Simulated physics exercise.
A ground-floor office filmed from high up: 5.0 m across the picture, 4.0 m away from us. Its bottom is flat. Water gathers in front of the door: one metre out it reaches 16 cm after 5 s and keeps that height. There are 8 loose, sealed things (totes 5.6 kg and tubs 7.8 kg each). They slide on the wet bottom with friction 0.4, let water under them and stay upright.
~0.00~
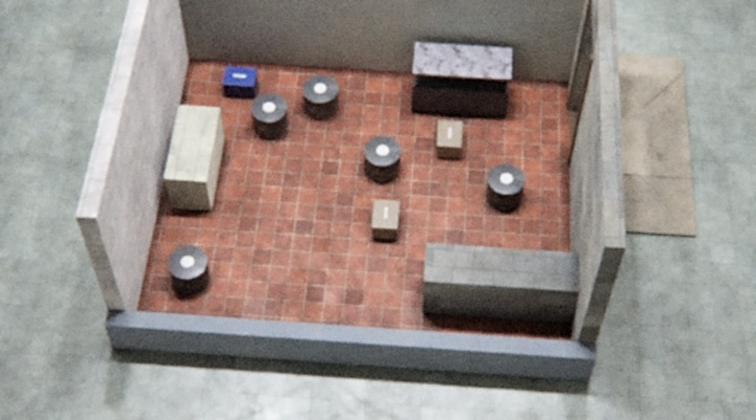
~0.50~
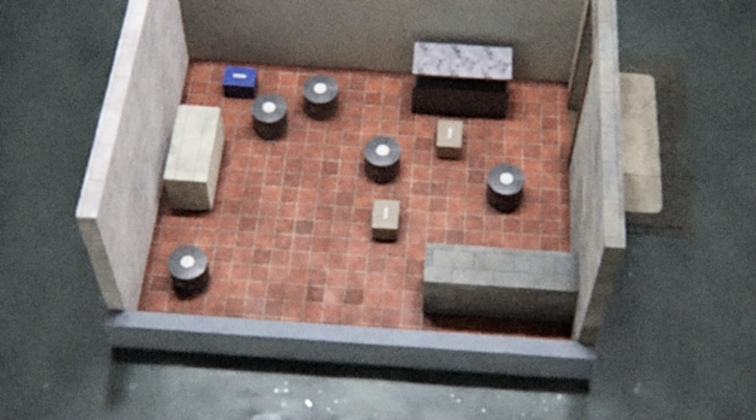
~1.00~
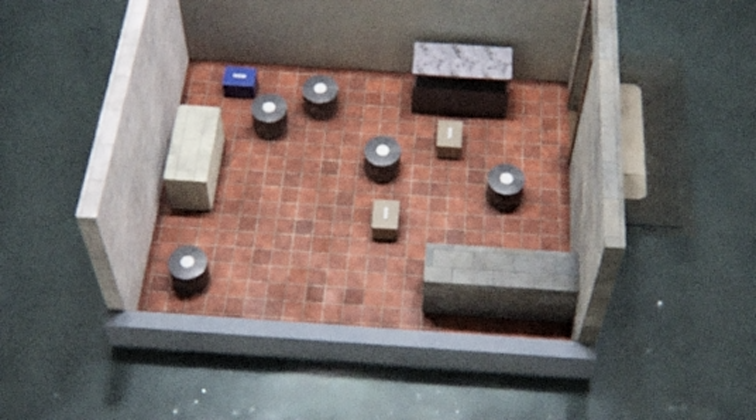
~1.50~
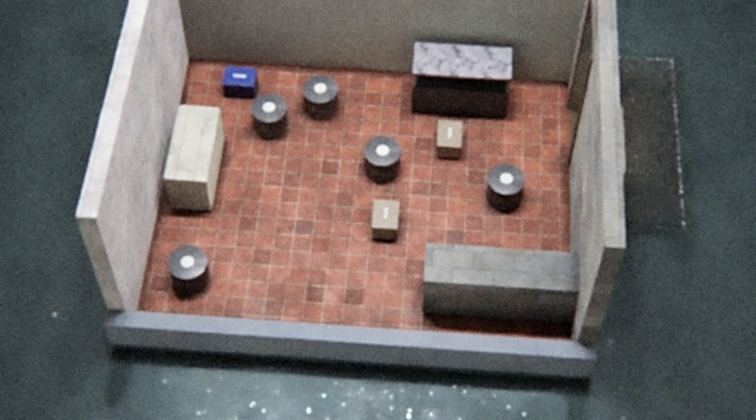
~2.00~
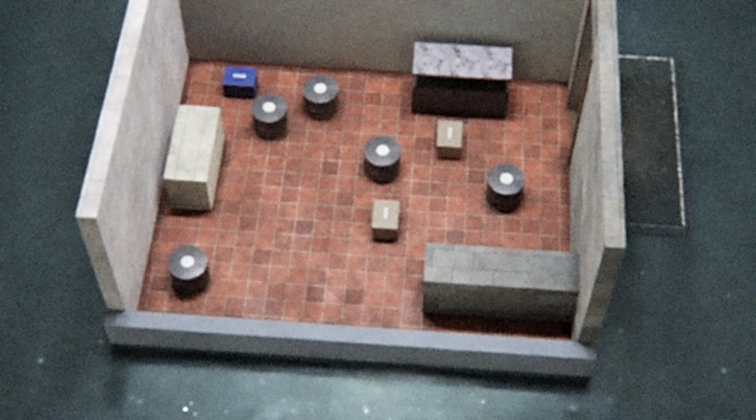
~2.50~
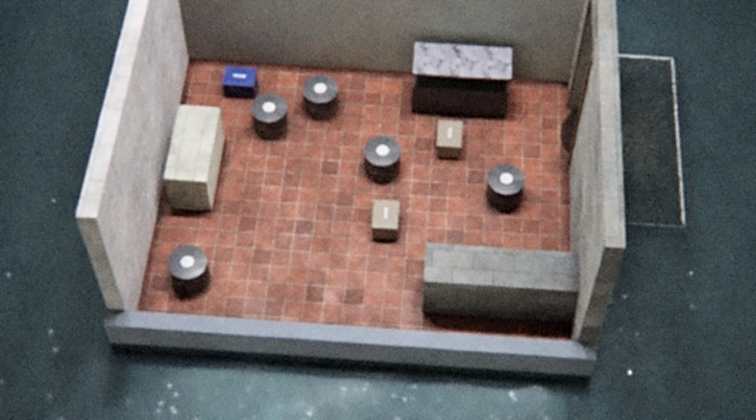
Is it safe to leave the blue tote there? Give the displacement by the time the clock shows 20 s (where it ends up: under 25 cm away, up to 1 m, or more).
The blue tote gets carried off.
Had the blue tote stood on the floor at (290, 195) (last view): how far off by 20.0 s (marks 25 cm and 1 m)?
It gets carried off.
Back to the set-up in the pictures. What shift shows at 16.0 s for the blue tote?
About 20 cm.
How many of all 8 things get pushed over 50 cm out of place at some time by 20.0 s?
I count 7.
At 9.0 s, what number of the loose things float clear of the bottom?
I count 0.
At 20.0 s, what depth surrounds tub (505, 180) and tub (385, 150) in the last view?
Roughly 5 and 5 cm.
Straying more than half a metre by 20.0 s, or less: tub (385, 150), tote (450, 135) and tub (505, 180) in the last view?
In turn: Over, over, less.
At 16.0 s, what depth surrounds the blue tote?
About 7 cm.
After 4.0 s the blue tote is near (240, 76), 0.0 m from its start, aground; 0 afloat.
After 9.0 s the blue tote is near (240, 76), 0.0 m from its start, aground; 0 afloat.
After 16.0 s the blue tote is near (252, 71), 0.2 m from its start, afloat; 6 afloat.
After 20.0 s the blue tote is near (354, 80), 1.4 m from its start, afloat; 7 afloat.
